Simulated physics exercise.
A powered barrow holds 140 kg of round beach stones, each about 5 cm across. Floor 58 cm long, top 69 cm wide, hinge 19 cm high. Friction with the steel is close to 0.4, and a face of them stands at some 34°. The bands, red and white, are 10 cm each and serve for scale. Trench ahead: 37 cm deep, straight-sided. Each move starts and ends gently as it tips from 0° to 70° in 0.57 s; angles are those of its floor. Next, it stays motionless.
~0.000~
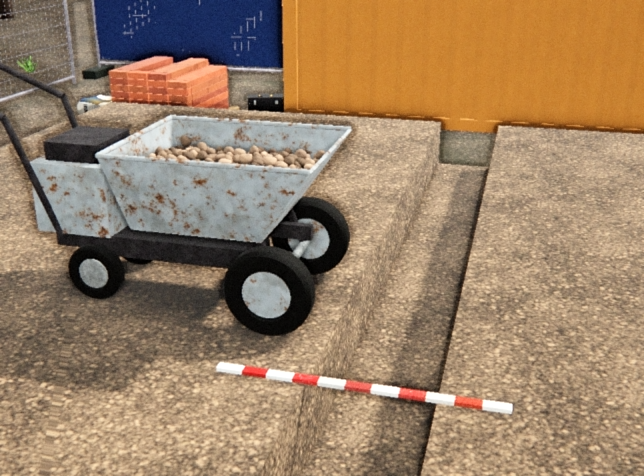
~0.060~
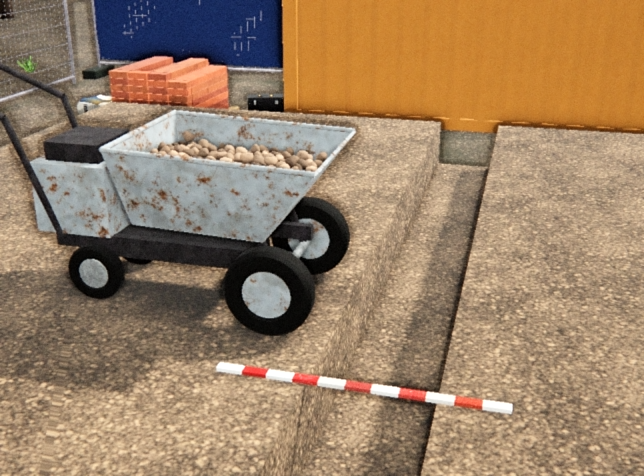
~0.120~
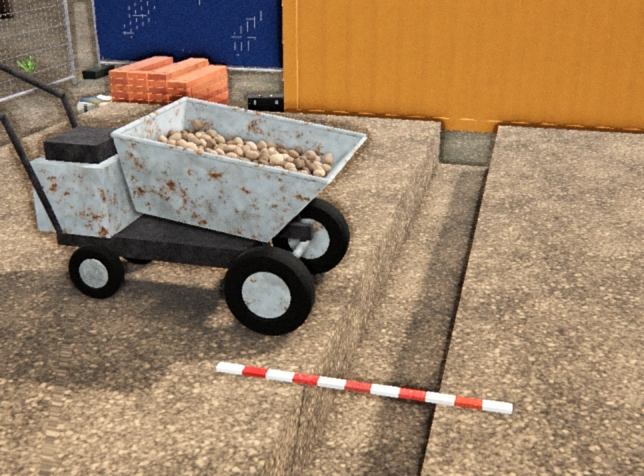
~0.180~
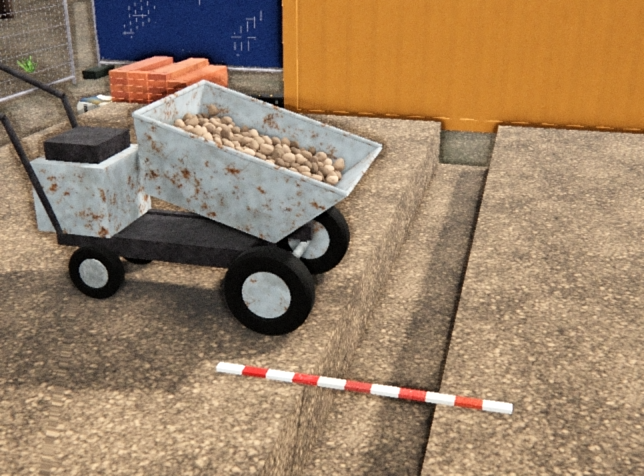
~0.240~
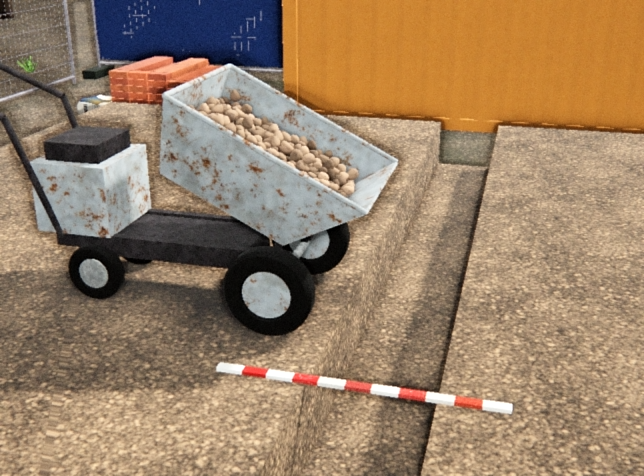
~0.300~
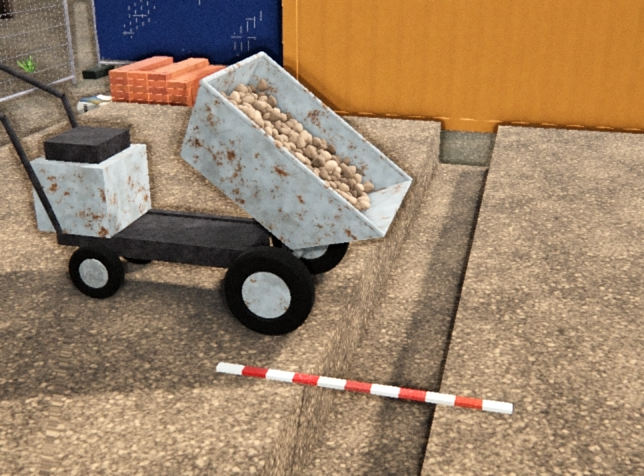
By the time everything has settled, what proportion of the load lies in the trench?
About 35 percent of the load.
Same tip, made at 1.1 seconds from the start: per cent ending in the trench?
About 50 percent, I'd say.
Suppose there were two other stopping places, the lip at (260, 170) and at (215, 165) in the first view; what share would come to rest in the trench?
75 %, then 100 %.
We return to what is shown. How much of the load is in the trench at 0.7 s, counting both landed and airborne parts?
Roughly 10 percent of the load.
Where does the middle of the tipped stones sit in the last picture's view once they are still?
Roughly (505, 322), I'd say.
After 0.4 s the floor is at 59°; 100 % in the tray; the foremost stones are at (387, 247).
After 0.7 s the floor is at 70°; 81 % in the tray, 9 % in the trench, 10 % past the trench; the foremost stones are at (490, 324).
After 1.0 s the floor is at 70°; 19 % in the tray, 16 % in the trench, 65 % past the trench; the foremost stones are past the picture's edge.
After 3.0 s the floor is at 70°; 0 % in the tray, 35 % in the trench, 65 % past the trench; the foremost stones are past the picture's edge.
